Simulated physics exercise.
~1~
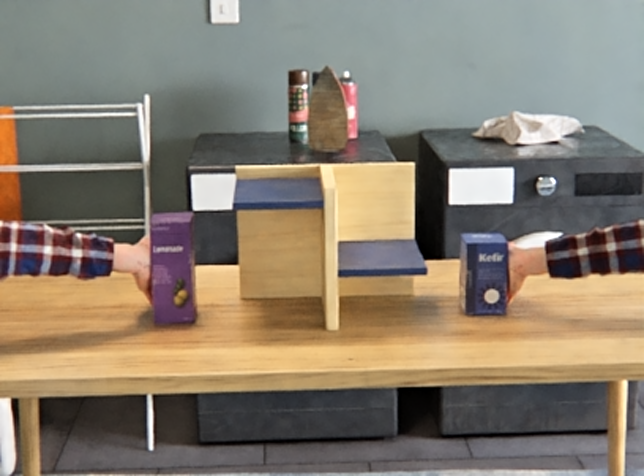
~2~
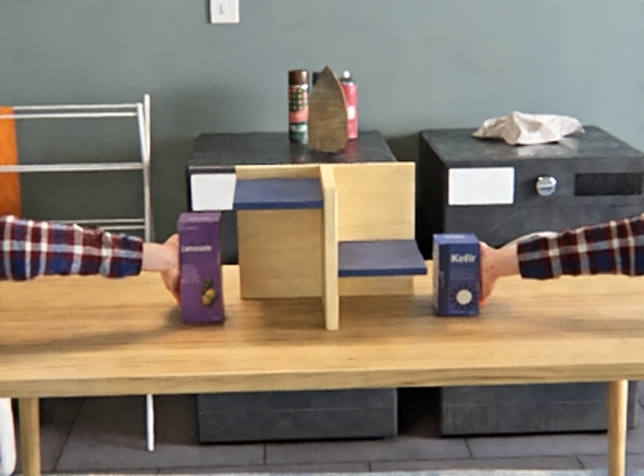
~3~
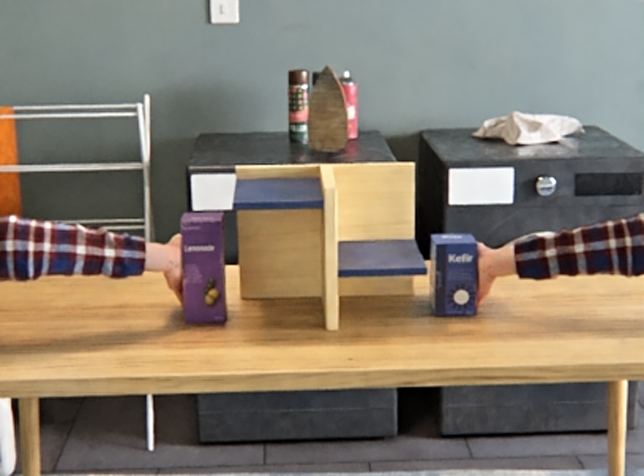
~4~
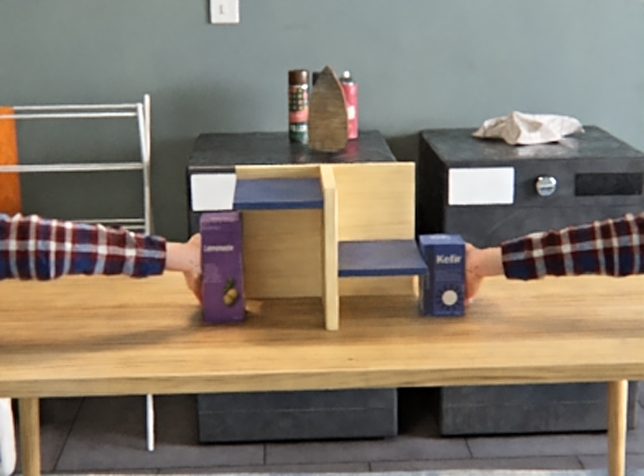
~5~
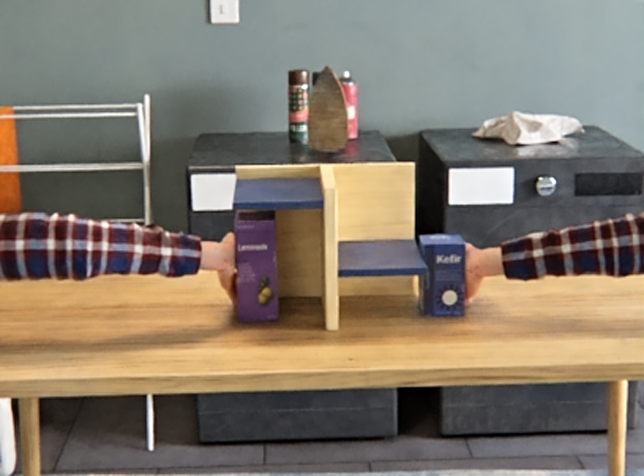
Two hands slide cartons inward; the purple one goes under a shelf, the blue stops.
